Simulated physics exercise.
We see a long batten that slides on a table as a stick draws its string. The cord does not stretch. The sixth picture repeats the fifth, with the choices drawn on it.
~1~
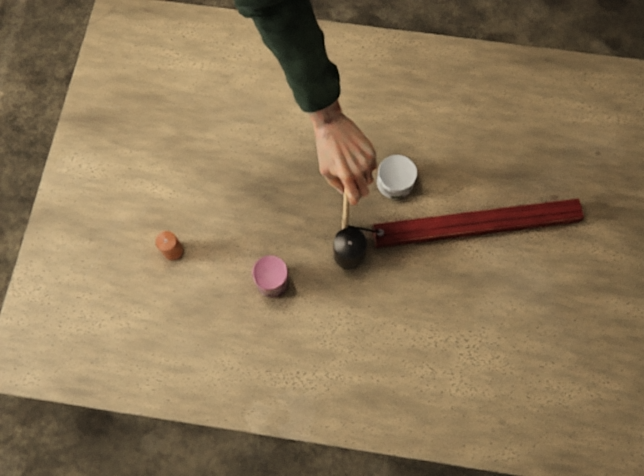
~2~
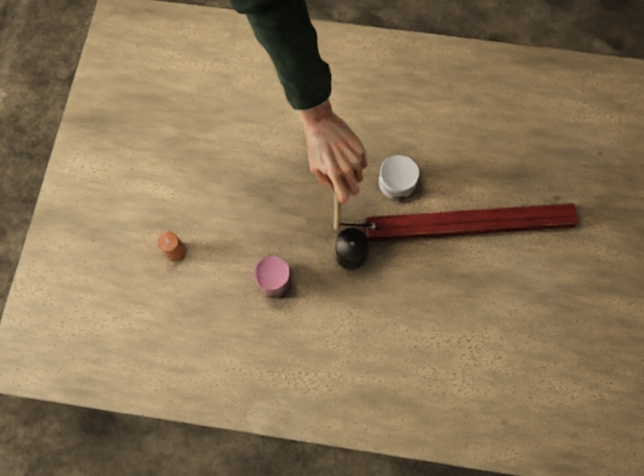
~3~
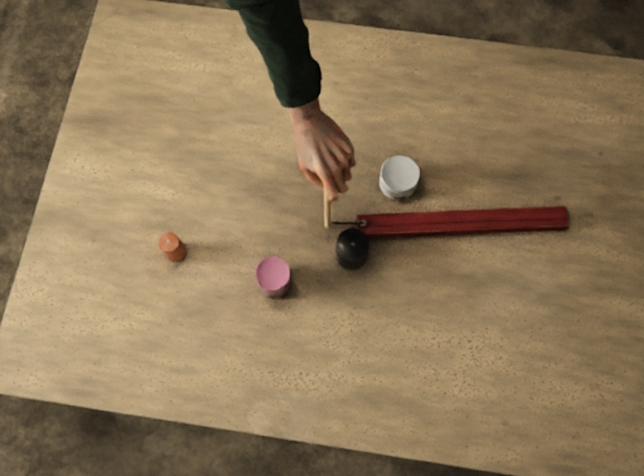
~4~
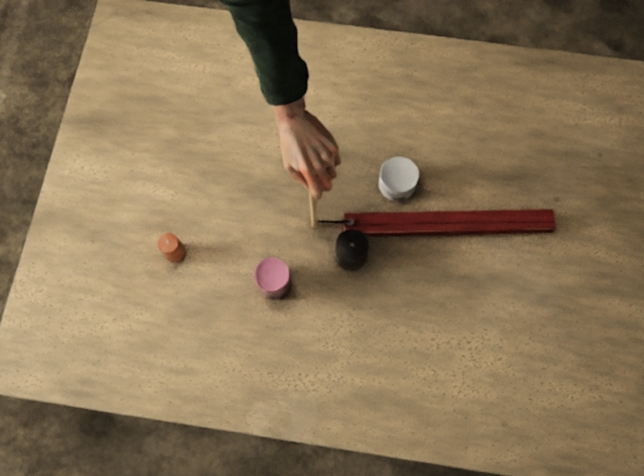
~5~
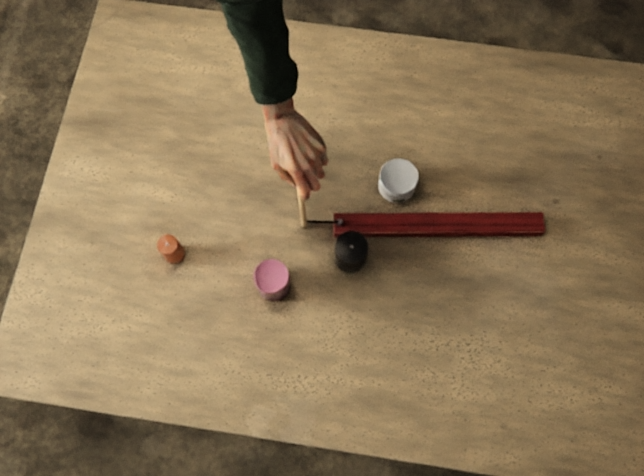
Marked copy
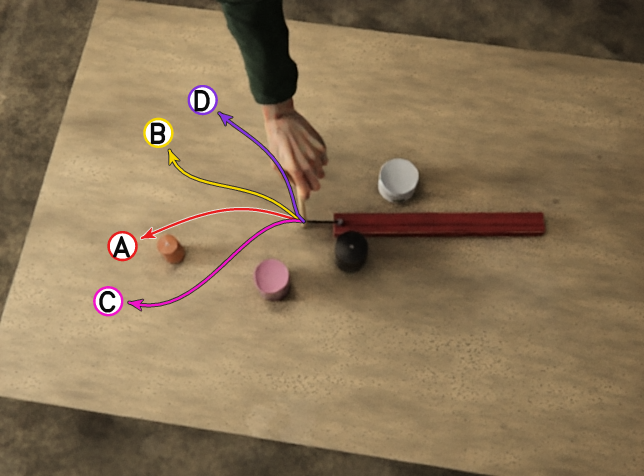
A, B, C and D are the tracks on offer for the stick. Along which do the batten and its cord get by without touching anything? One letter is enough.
Everything stays clear on B.
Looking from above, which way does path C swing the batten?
On that path, anticlockwise.
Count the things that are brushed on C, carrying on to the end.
Two.
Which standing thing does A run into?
It meets the orange candle.
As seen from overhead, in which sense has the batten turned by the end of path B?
On that path, clockwise.
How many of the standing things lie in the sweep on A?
One.
On the marked copy, A from (304, 221) via (217, 211) to (142, 238); B from (304, 221) via (227, 187) to (170, 151); C from (304, 221) via (220, 267) to (129, 303); D from (304, 221) via (273, 158) to (219, 113).
Following B. Soon after the start, foot of the stick (255, 194), middle of the batten (387, 214).
Later, foot of the stick (200, 181), middle of the batten (329, 204).
In the end, foot of the stick (170, 149), middle of the batten (290, 192); nothing has been touched.
As for the rest, A meets the orange candle; C meets the pink jar and black tin; D meets the white tub.
